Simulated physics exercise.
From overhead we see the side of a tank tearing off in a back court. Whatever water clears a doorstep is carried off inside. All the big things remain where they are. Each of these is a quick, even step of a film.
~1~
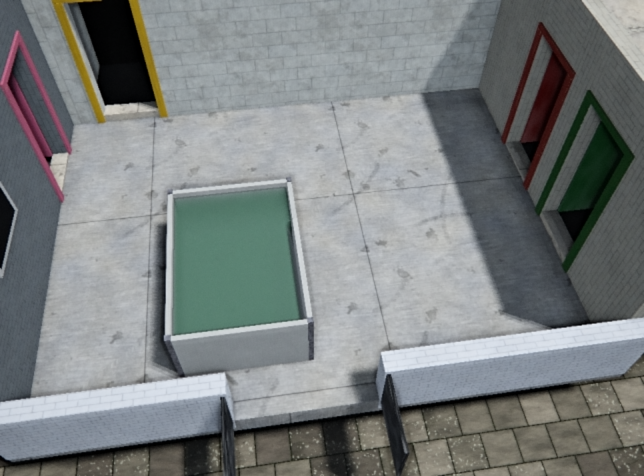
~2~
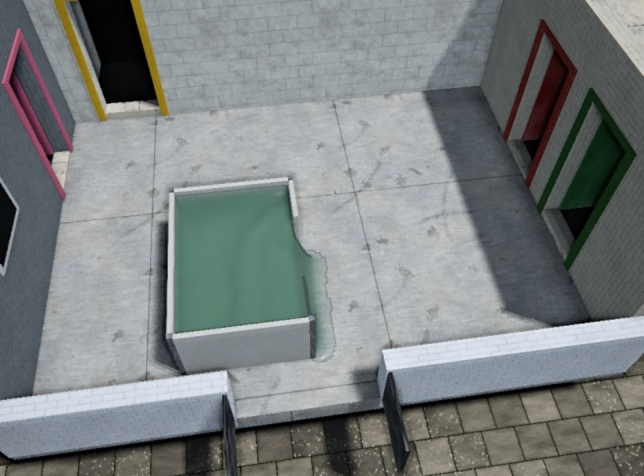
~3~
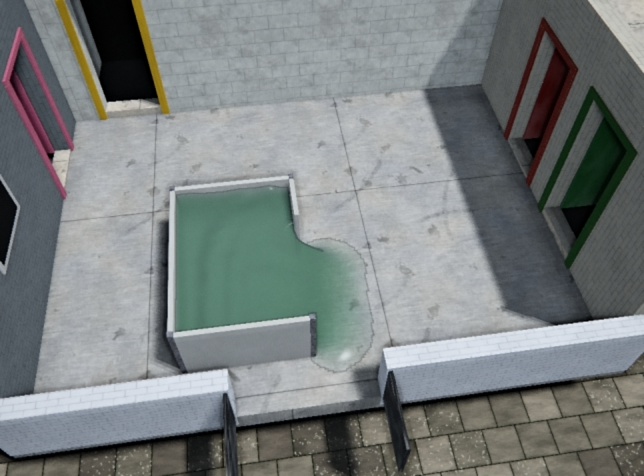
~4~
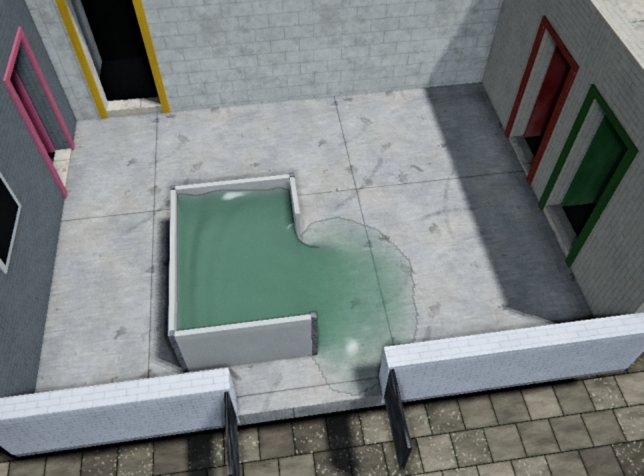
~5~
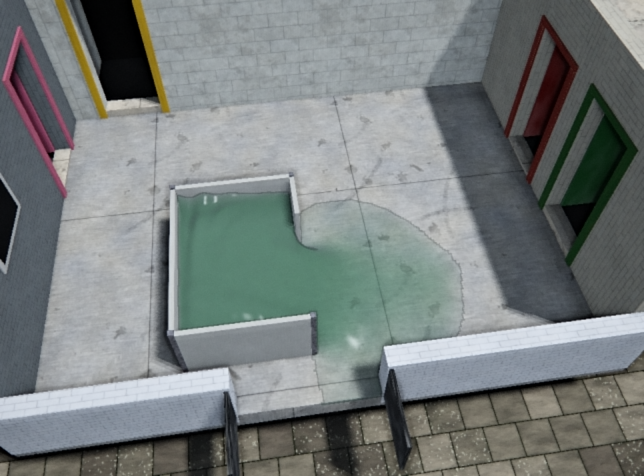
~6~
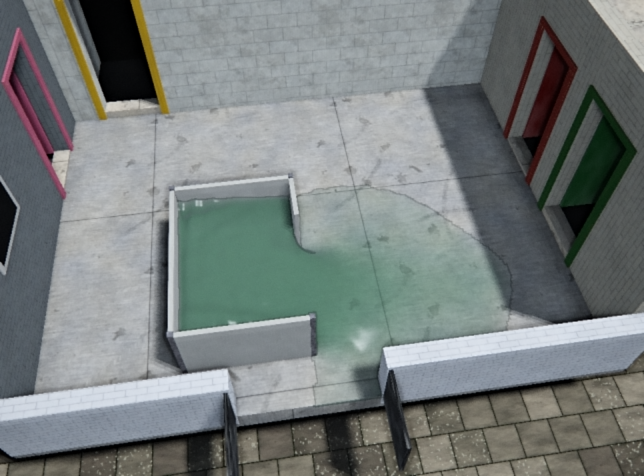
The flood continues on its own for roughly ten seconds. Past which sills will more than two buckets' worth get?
The yellow door keeps it to two buckets or less; the pink door lets more than two buckets past; the green door lets more than two buckets past; the red door lets more than two buckets past.
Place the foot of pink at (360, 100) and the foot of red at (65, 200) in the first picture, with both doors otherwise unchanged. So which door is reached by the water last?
It's the red door.
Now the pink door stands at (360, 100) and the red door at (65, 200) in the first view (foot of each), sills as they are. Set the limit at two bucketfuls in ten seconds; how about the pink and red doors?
My reading: Pink exceeds the limit, red exceeds the limit.
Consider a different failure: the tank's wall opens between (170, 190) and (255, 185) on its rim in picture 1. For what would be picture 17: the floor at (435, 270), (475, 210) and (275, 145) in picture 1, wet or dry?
So: Spared, then spared, then wetted.
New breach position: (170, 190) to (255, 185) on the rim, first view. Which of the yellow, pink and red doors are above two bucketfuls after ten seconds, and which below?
In that case the yellow one breaks the limit, the pink one breaks the limit and the red one breaks the limit.
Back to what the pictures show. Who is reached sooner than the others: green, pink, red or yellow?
That would be the green door, ahead of the rest.
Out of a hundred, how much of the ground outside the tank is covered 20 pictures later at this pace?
Estimate: Near 40 %.
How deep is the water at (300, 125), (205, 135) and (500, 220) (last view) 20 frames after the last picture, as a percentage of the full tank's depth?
First spot roughly 0 %, second 0 %, third 20 %.
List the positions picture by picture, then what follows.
The first picture shows the tank at (235, 255) is whole and still.
In the second picture, water pours out at (302, 292) and has run to (310, 255).
In the third picture, the front is at (345, 249), out from the gap at (303, 291).
In the fourth picture, water pours out at (304, 291) and has run to (401, 259).
In the fifth picture, the front is at (451, 264), out from the gap at (303, 291).
In the sixth picture, water pours out at (303, 292) and has run to (500, 267).
A moment on, water covers 35 % of the floor; the yellow door not reached, the pink door not reached, the green door over two buckets in, the red door not reached.
Next, water covers 35 % of the floor; the yellow door not reached, the pink door not reached, the green door far over two buckets in, the red door under two buckets in.
Then, water covers 40 % of the floor; the yellow door not reached, the pink door not reached, the green door far over two buckets in, the red door over two buckets in.
Later, water covers 75 % of the floor; the yellow door wet at the sill, nothing in, the pink door not reached, the green door far over two buckets in, the red door far over two buckets in.
In the end, water covers 95 % of the floor; the yellow door wet at the sill, nothing in, the pink door over two buckets in, the green door far over two buckets in, the red door far over two buckets in.
